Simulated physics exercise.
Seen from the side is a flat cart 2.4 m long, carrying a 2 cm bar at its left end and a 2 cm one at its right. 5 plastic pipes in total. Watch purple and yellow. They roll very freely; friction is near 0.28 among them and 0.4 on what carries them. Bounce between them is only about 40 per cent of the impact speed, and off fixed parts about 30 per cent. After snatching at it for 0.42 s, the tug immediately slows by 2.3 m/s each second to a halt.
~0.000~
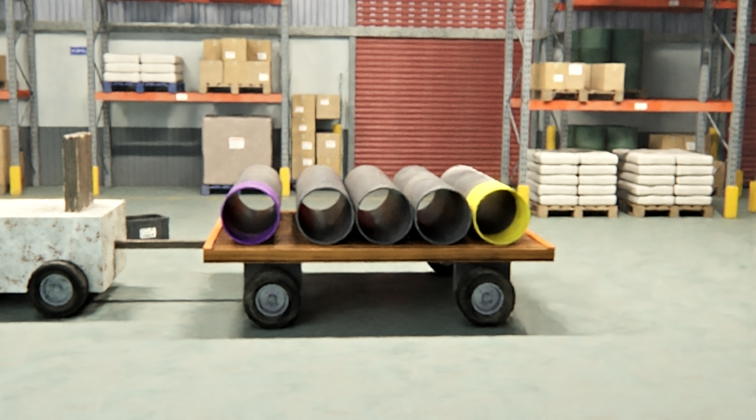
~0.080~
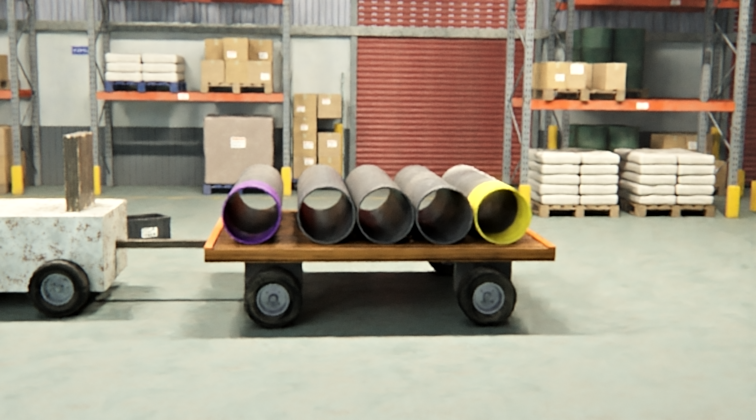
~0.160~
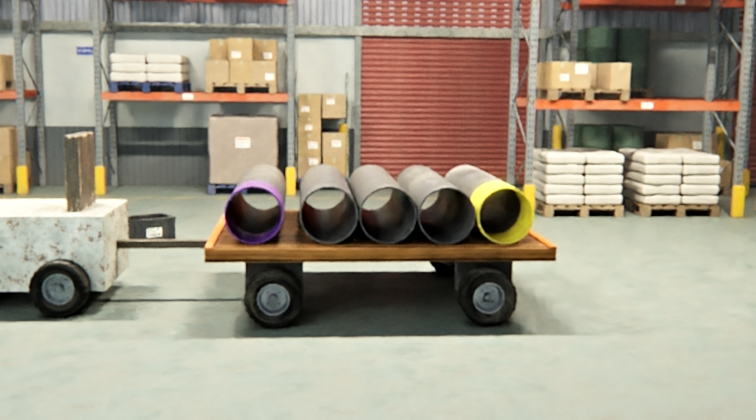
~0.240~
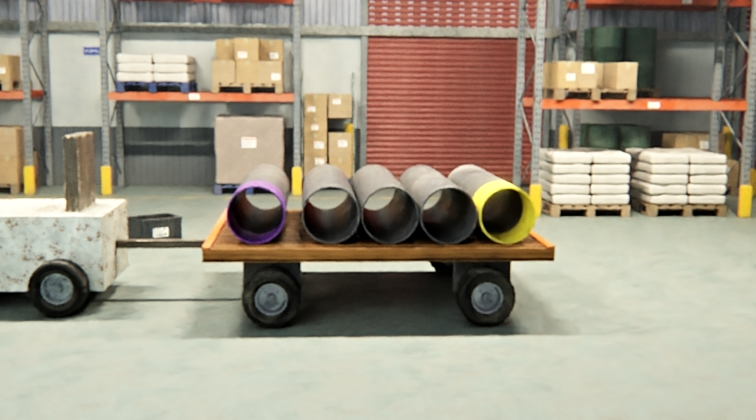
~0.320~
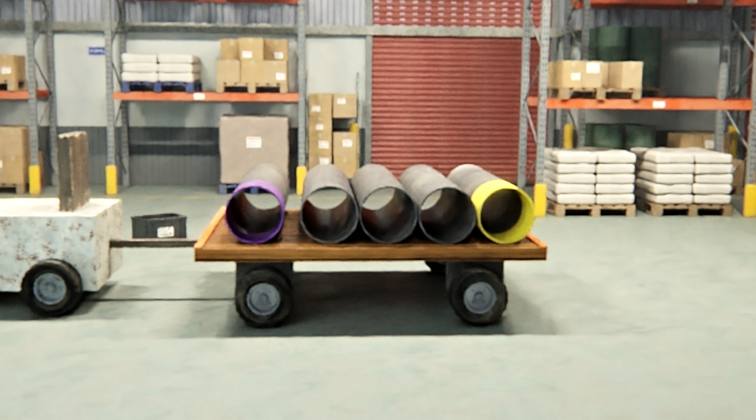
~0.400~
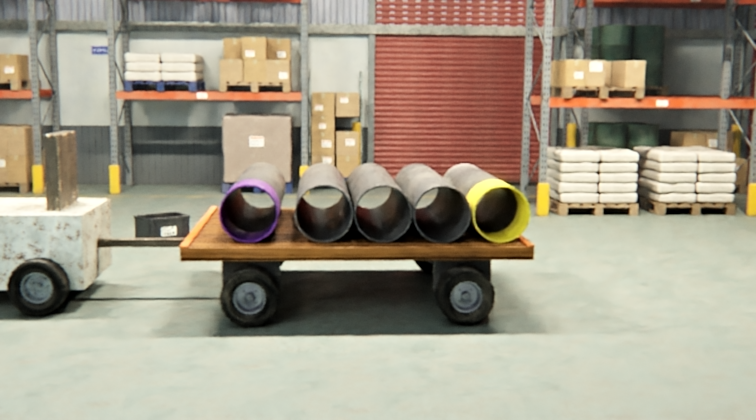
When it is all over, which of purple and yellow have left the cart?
As I see it, purple will stay in; yellow will come out.
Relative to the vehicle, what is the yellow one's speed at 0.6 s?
Roughly 0.6 m/s.
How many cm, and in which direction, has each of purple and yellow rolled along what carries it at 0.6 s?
Purple 30 cm right, yellow 30 cm right.
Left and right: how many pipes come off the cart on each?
Tally: Left 0 / right 1.
After 0.6 s, purple is on the deck, 55 cm from the left bar, rolling right along the cart; yellow is on the deck, 5 cm from the right bar, rolling right along the cart; 0 gone from the cart.
After 0.7 s, purple is on the deck, 65 cm from the left bar, rolling right along the cart; yellow is on the deck, 5 cm from the right bar, rolling right along the cart; 0 gone from the cart.
After 0.8 s, purple is on the deck, 70 cm from the left bar, rolling right along the cart; yellow is over the right bar and falling; 1 gone from the cart.
After 0.9 s, purple is on the deck, 75 cm from the left bar, rolling right along the cart; yellow is over the right bar and falling; 1 gone from the cart.
At rest (2.4 s), purple is on the deck, 75 cm from the left bar; yellow is over the right bar and down; 1 gone from the cart.
